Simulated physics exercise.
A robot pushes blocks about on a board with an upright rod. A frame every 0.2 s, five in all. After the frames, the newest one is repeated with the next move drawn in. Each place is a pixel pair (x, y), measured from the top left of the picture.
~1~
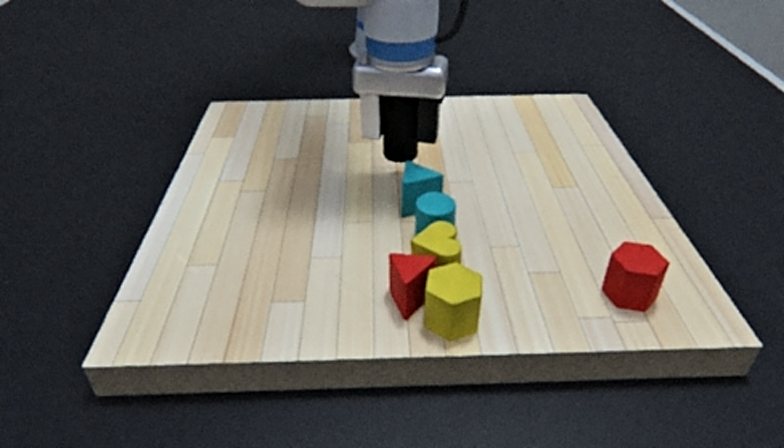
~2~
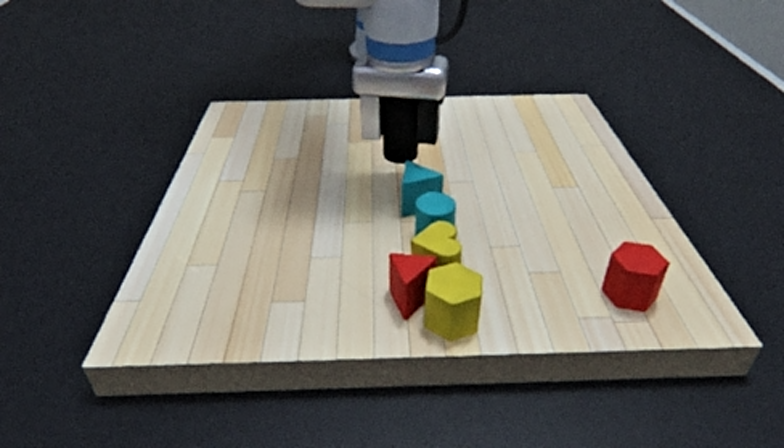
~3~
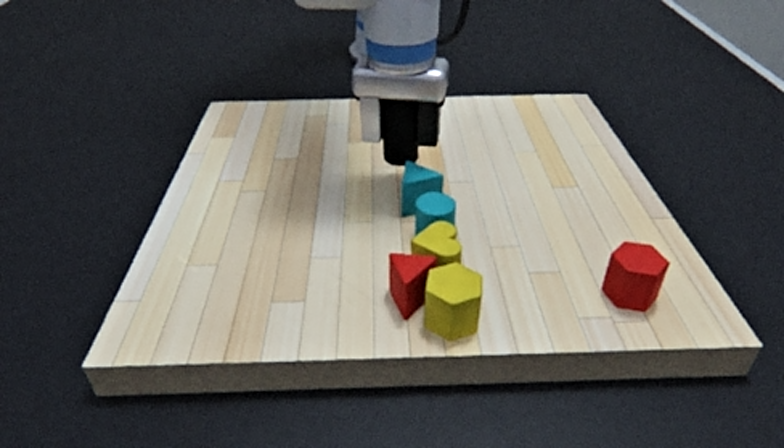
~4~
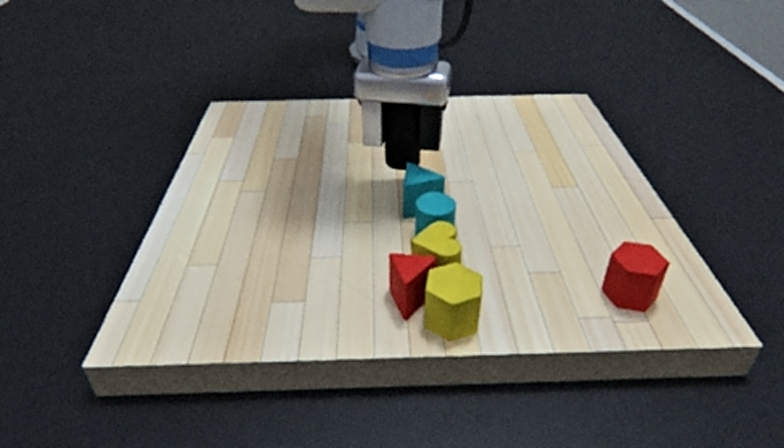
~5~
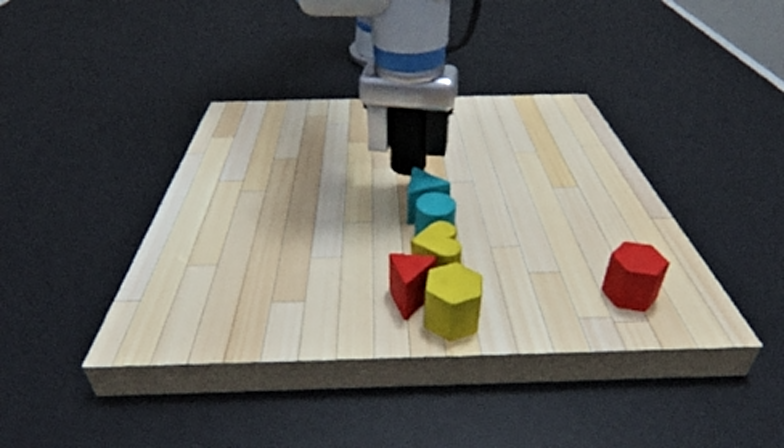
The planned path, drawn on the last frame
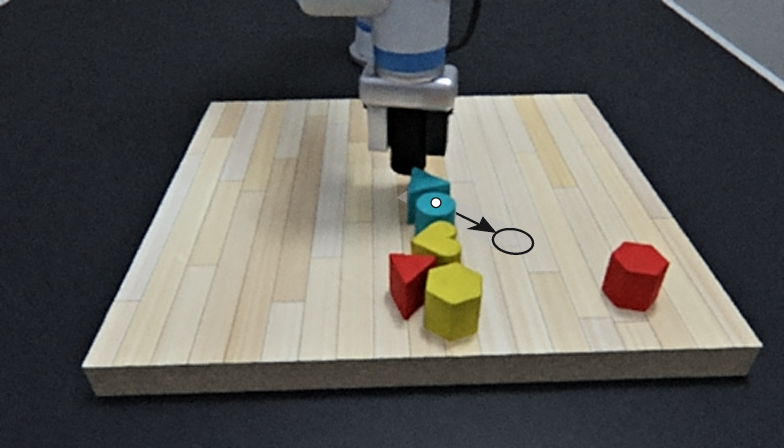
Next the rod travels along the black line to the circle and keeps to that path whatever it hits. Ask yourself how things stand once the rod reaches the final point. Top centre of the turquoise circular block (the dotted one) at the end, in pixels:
The middle of its upper face will lie at (437, 222).
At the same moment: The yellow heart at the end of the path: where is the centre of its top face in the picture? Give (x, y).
I'd say the yellow heart ends with its top centre at (438, 254).
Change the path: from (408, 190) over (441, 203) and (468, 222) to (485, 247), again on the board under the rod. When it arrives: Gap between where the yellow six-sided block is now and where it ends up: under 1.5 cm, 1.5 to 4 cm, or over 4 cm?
That one ends up within 1.5 cm of where it is now.
The line goes from (408, 190) directly to (513, 241); the dot is on the turquoise circular block.
What follows on the original path. One third of the way, rod (443, 182); red triangular piece (411, 267), turned 20° clockwise; turquoise triangular piece (445, 198), turned 35° clockwise; turquoise circular block (440, 218); yellow heart (440, 250); yellow six-sided block (457, 287).
Two thirds of the way, rod (478, 199); red triangular piece (409, 273), turned 20° clockwise; turquoise triangular piece (467, 207), turned 95° clockwise; turquoise circular block (437, 222); yellow heart (438, 254), turned 20° anticlockwise; yellow six-sided block (459, 290).
At the end, rod (517, 216); red triangular piece (409, 273), turned 20° clockwise; turquoise triangular piece (482, 215), turned 135° clockwise; turquoise circular block (437, 222); yellow heart (438, 254), turned 20° anticlockwise; yellow six-sided block (459, 290).
